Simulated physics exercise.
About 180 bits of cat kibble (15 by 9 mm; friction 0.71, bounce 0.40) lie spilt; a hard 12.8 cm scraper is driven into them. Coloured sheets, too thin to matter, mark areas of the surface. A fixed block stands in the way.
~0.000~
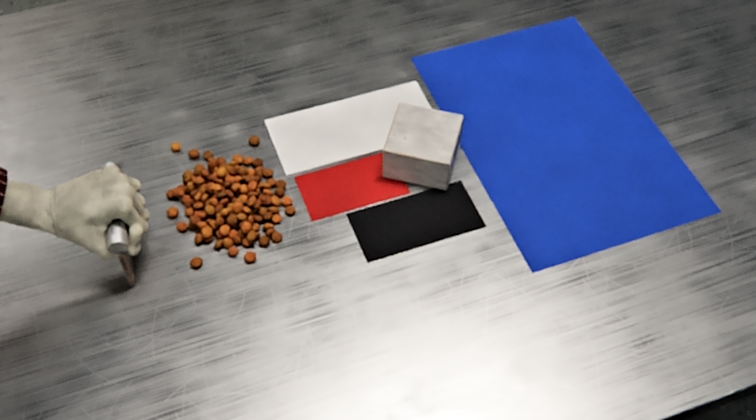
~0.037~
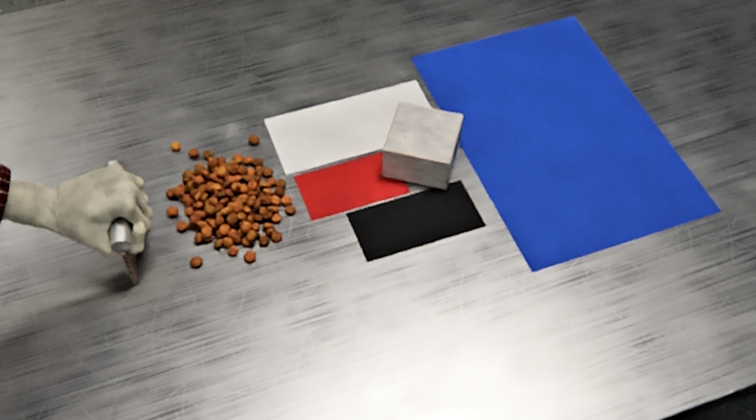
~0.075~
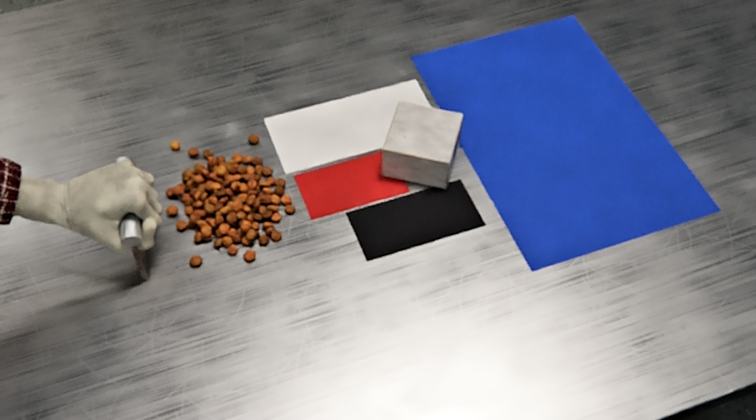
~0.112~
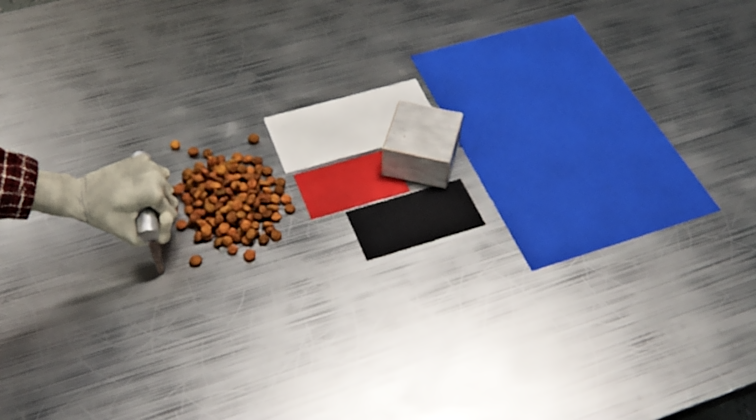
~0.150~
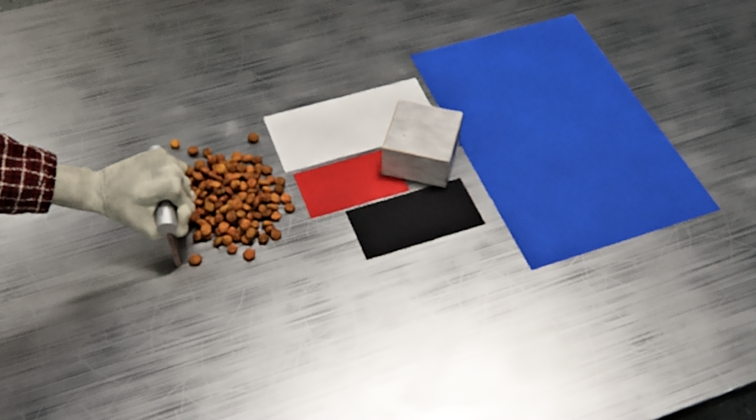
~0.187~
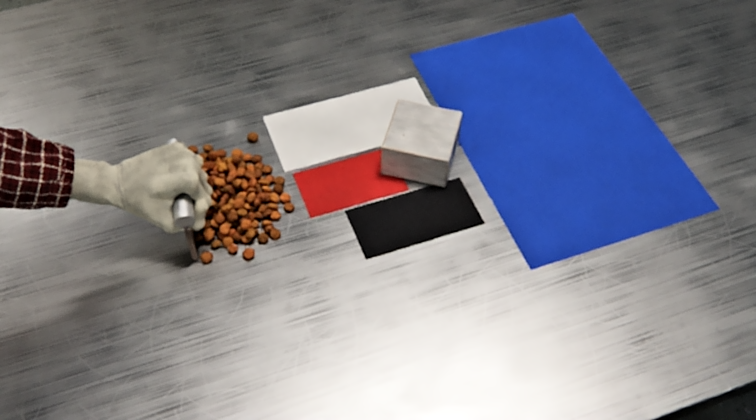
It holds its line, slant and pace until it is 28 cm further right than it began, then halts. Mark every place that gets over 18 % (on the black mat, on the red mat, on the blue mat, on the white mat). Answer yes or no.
Black mat: No, red mat: Yes, blue mat: No, white mat: Yes.
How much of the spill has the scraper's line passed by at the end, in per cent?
Roughly 35 per cent.
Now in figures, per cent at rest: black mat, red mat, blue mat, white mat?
Black mat 10, red mat 30, blue mat 0, white mat 25.
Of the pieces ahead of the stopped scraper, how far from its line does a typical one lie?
Roughly 4 cm.
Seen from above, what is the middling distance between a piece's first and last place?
Some 16 cm.
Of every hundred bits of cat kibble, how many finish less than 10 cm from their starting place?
About 30 per cent.
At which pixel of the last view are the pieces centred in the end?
Near (347, 164).
Then, at 0.39 s, scraper 20 cm from its start, spill 19 cm wide; red mat 25 %, white mat 15 %, off the mats 55 %.
Then, at 0.60 s, scraper 28 cm from its start, spill 20 cm wide; black mat 10 %, red mat 35 %, white mat 25 %, off the mats 35 %.
Then, at 0.78 s, scraper 28 cm from its start, spill 21 cm wide; black mat 10 %, red mat 30 %, white mat 25 %, off the mats 35 %.
In the end, at 1.2 s, black mat 10 %, red mat 30 %, white mat 25 %, blue mat 0 %, off the mats 35 %.
